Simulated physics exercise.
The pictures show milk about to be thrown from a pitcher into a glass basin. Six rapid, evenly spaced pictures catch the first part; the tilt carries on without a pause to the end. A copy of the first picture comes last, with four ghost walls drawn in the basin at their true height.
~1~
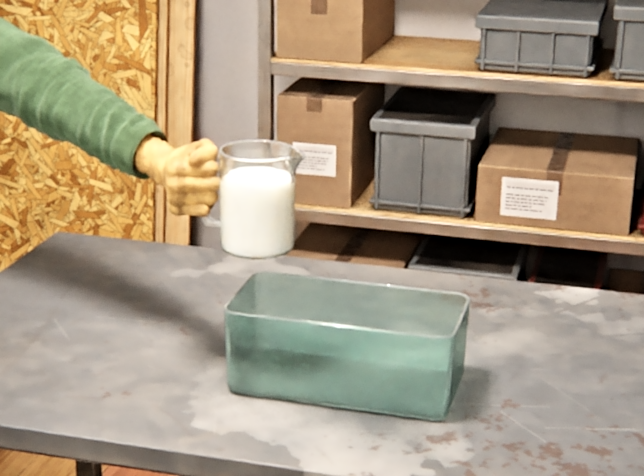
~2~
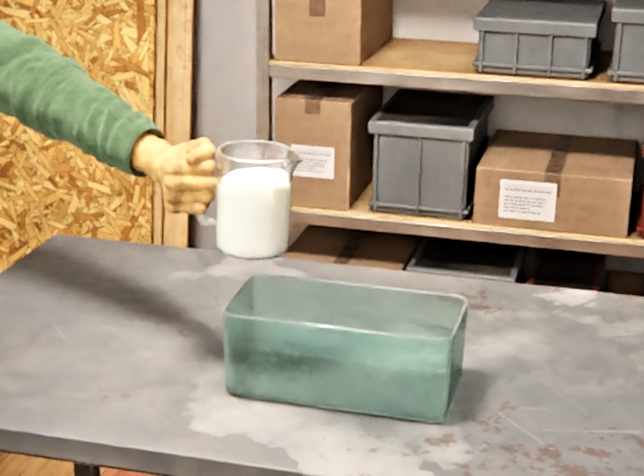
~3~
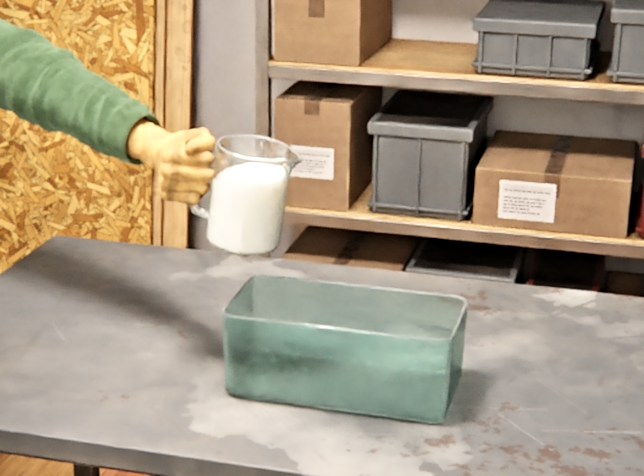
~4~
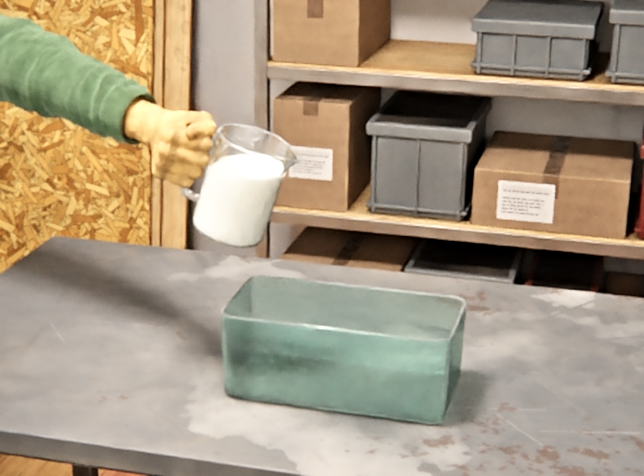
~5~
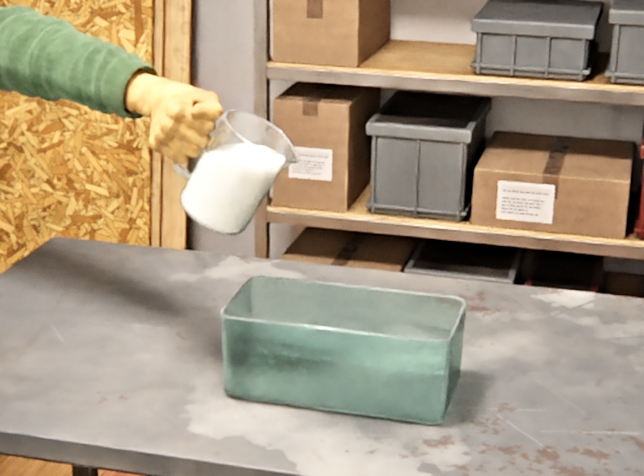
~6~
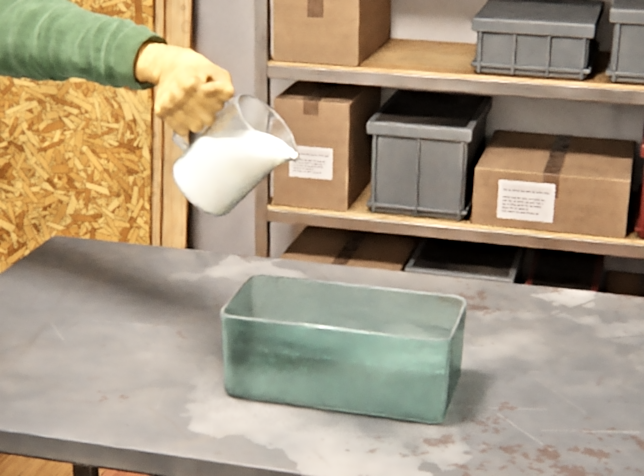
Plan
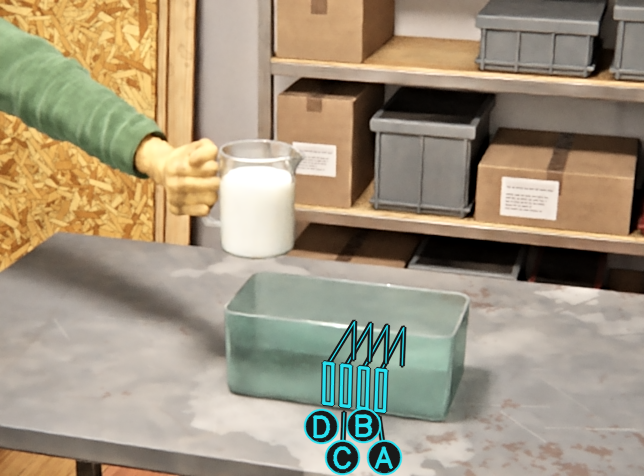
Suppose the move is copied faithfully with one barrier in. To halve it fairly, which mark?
A.
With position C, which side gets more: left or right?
The right one.
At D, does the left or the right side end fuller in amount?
More ends on the right.
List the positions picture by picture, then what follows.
Upright, lip at (303, 156); basin from (228, 389) to (449, 419); nothing has left yet.
Tipped about 2°, lip at (301, 159); nothing has left yet.
Tipped about 8°, lip at (301, 159); nothing has left yet.
Tipped about 17°, lip at (299, 160); nothing has left yet.
Tipped about 29°, lip at (298, 160); nothing has left yet.
Tipped about 43°, lip at (298, 159); nothing has left yet.
On the marked copy, A at (379, 417); B at (361, 414); C at (344, 412); D at (326, 410).
With A, about 53 % ends left of the wall and 40 % right of it; 7 % is lost outside.
With B, about 23 % ends left of the wall and 72 % right of it; 5 % is lost outside.
With C, about 9 % ends left of the wall and 88 % right of it; 4 % is lost outside.
With D, about 8 % ends left of the wall and 86 % right of it; 6 % is lost outside.
